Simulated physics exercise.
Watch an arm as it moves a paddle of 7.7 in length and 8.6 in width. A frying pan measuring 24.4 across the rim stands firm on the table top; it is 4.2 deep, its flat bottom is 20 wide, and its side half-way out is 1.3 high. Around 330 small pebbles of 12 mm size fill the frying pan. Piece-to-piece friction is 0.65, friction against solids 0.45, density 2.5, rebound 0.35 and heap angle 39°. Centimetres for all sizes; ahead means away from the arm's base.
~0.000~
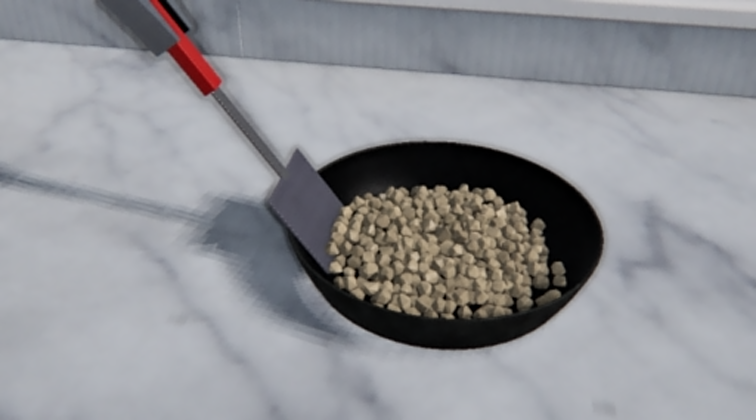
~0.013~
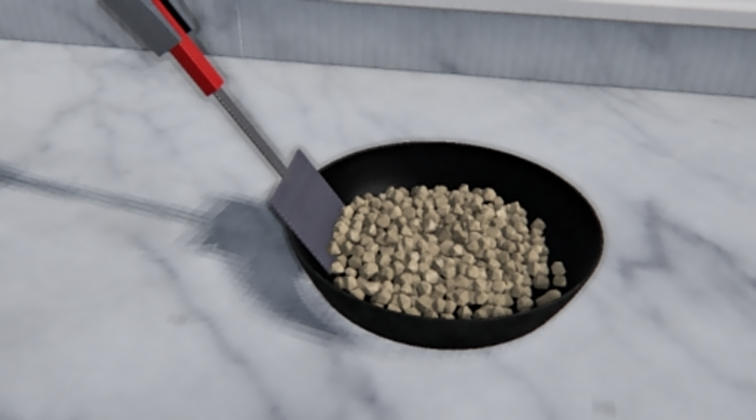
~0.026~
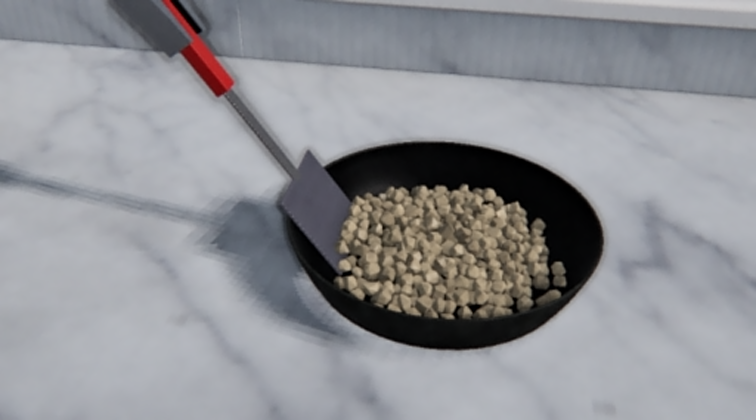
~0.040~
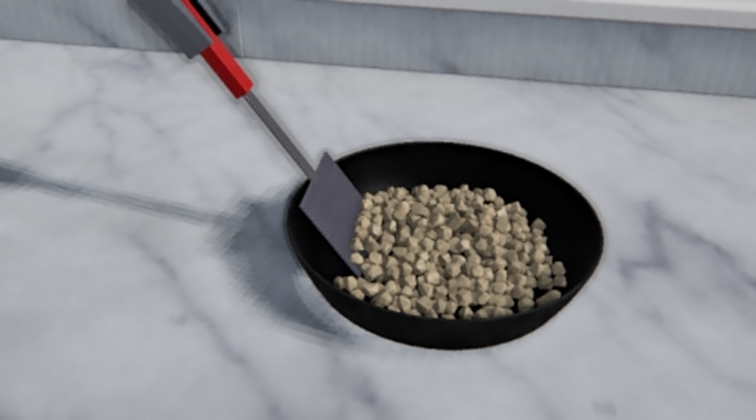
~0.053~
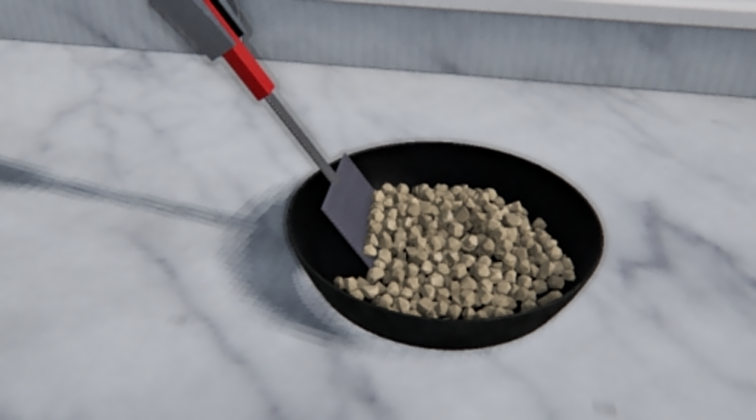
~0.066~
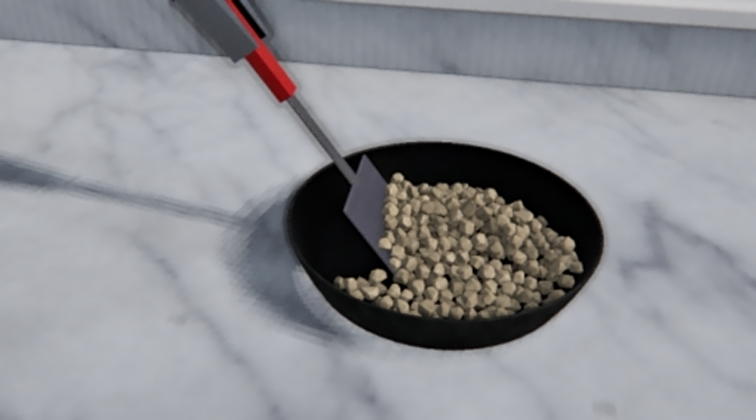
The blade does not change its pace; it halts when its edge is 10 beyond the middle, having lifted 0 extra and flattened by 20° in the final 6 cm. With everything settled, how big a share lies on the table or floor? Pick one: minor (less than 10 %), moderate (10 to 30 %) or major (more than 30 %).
Major.
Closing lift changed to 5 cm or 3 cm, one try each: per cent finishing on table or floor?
You'd get some 35 per cent with the first setting and some 40 per cent with the second.
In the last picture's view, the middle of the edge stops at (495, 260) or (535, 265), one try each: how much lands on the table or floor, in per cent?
Estimates, in order: 0 % and 5 %.
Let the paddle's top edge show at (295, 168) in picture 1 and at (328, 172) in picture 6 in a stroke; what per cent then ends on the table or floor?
Some 25 per cent.
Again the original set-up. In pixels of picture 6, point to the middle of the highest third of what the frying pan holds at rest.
I'd put it close to (547, 250).
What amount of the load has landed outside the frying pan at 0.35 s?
Around 15 percent.
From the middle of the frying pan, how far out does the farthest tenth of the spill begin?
30 centimetres, give or take.
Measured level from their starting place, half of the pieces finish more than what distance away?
About 11 centimetres.
After 0.10 s, sloping 54°, highest piece 6 above the table; 327 in the frying pan.
After 0.13 s, sloping 49°, highest piece 7 above the table; 327 in the frying pan.
After 0.35 s, sloping 34°, highest piece 18 above the table; 198 in the frying pan, 45 on the table or floor, 84 on the blade or in flight.
After 1.40 s, sloping 34°, highest piece 4 above the table; 196 in the frying pan, 131 on the table or floor.
At rest, 196 in the frying pan, 131 on the table or floor. That is 40 % on the table or floor.
